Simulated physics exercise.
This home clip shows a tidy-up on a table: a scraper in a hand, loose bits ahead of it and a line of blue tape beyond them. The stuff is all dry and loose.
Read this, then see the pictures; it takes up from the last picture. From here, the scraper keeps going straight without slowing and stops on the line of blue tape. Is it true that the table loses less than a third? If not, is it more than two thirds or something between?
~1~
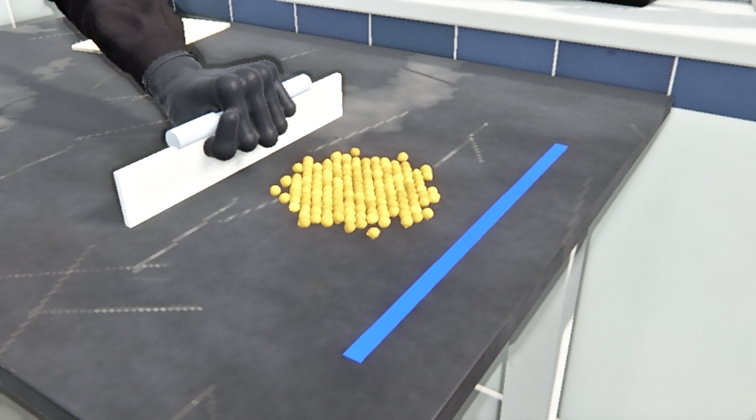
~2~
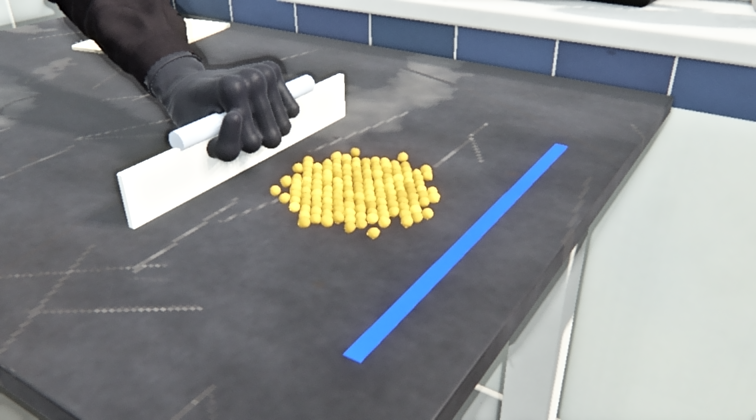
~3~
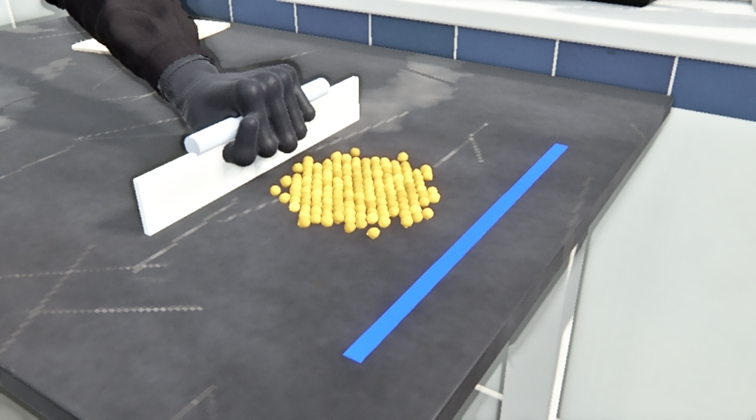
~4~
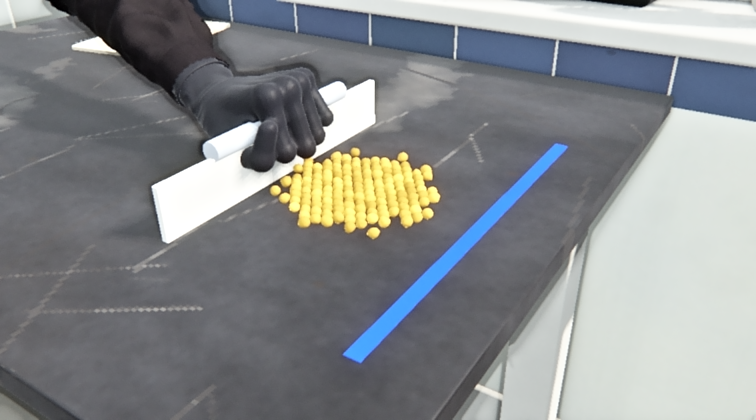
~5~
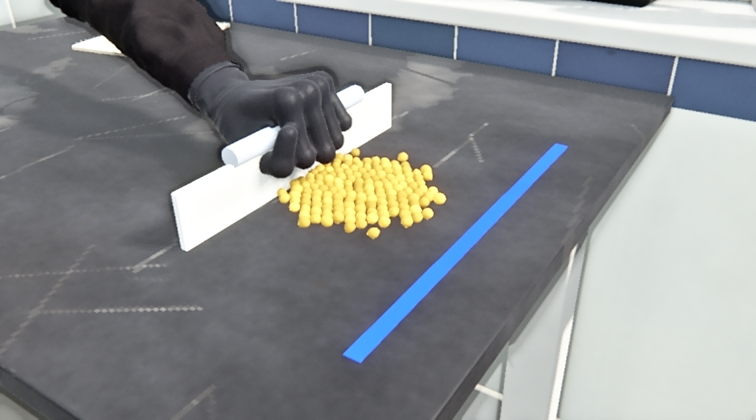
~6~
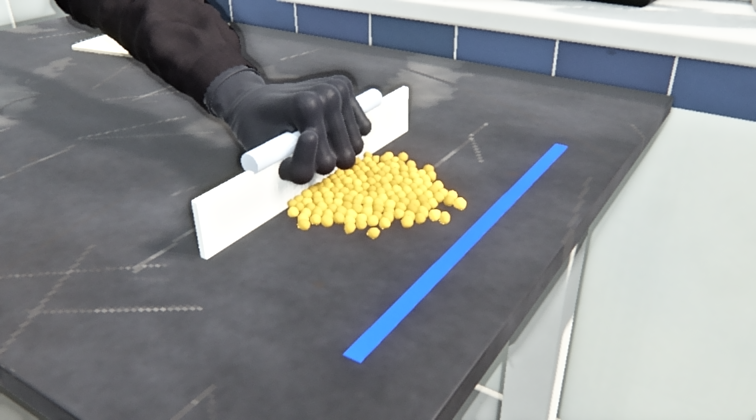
Fallen off: Less than half what stays.
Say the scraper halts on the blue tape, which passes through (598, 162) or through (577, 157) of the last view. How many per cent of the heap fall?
Roughly 80 and 40 percent, in that order.
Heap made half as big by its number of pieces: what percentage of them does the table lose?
10 %, about.
Soon after the last picture, scraper still moving, near (402, 155); heap all on the table, its front near (502, 234).
A little later, scraper stopped at the blue tape; heap a small part over the edge.
Later still, scraper stopped at the blue tape; heap about a quarter over the edge.
At rest, scraper stopped at the blue tape; heap about a quarter over the edge.
